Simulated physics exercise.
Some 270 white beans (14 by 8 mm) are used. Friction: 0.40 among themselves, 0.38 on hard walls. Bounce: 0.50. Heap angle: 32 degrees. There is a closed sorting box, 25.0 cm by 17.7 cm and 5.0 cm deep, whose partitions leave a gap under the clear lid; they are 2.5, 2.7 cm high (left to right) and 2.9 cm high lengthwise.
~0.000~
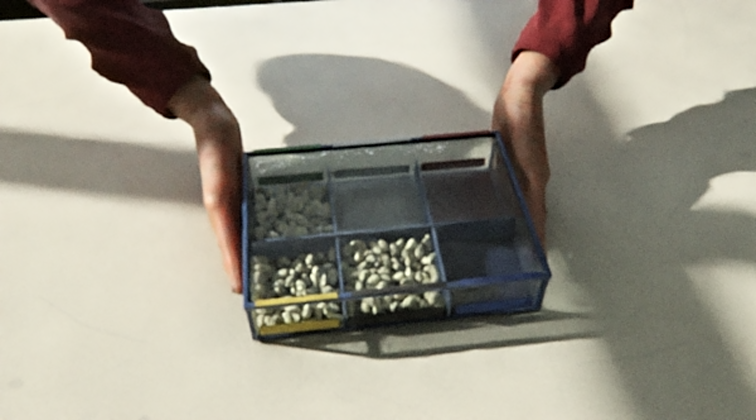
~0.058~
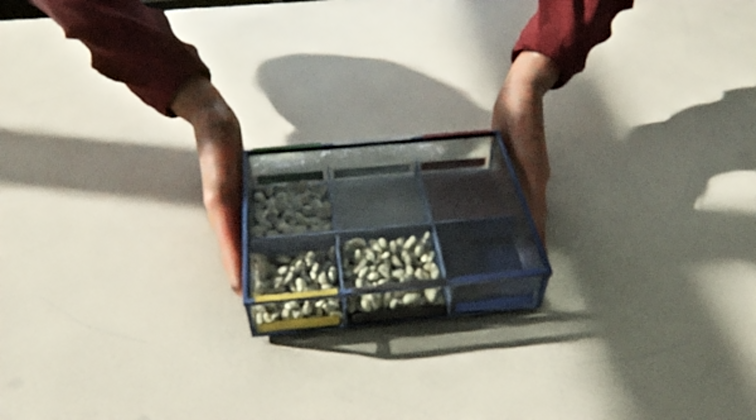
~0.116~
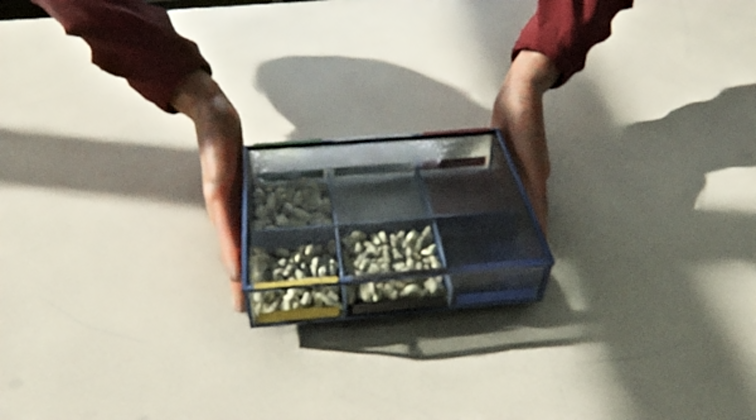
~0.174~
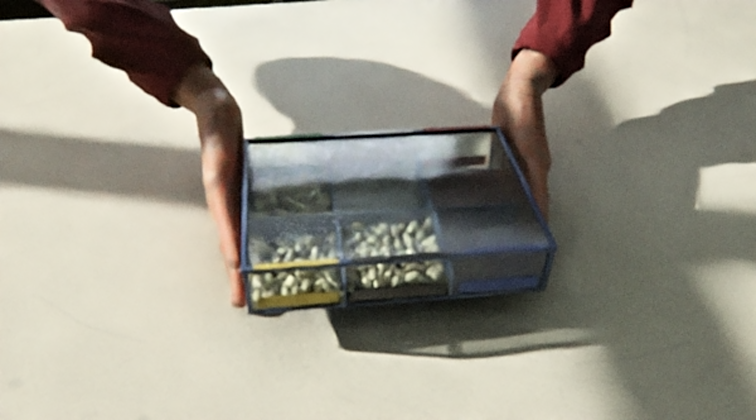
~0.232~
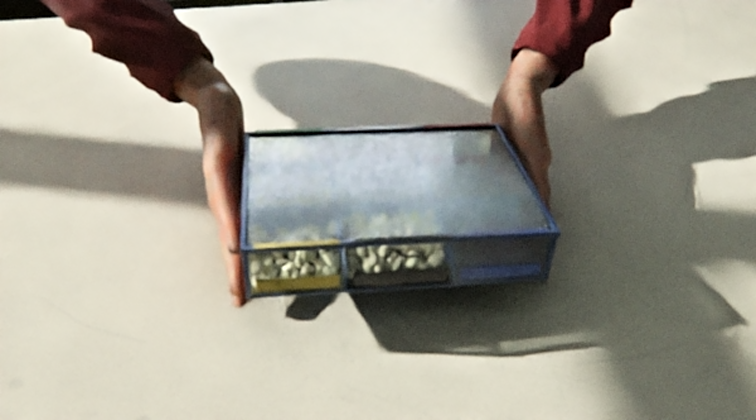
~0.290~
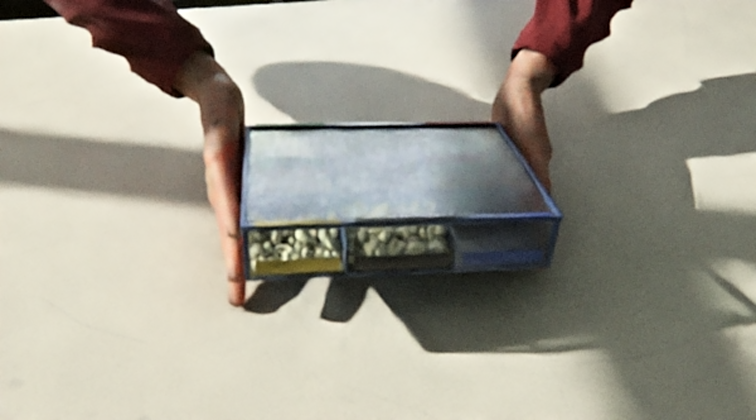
Two hands tilt a clear, closed box of white beans until glare covers its lid.
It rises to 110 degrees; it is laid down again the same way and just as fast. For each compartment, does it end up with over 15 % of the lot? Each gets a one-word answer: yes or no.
My answers are red compartment yes, blue compartment no, green compartment yes, yellow compartment no, white compartment yes, black compartment no.
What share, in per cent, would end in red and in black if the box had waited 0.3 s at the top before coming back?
In per cent: Red 30, black 0.
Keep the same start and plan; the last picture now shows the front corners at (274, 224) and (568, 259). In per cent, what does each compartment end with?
In per cent, the final split is red 65, blue 35, green 0, yellow 0, white 0, black 0.
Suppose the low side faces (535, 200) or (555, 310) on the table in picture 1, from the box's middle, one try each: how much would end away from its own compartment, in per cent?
100 and 80 %.
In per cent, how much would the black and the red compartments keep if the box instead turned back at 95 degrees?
Black 10; red 25.
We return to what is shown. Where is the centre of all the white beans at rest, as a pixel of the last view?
Look around (382, 186) in the last picture.
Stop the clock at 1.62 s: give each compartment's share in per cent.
You'd find red at 20, blue at 0, green at 30, yellow at 5, white at 35 and black at 10 per cent.
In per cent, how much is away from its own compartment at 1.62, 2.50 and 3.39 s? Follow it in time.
I'd put the three at close to 60, 75 and 75.
Then, at 1.62 s, tilt 110 degrees; red 20 %, green 30 %, yellow 5 %, white 35 %, black 10 %.
After 2.50 s, tilt 50 degrees; red 30 %, green 30 %, white 40 %.
After 3.39 s, tilt 0 degrees; red 30 %, green 30 %, white 40 %.
At rest (4.2 s), red 30 %, blue 0 %, green 30 %, yellow 0 %, white 40 %, black 0 %.
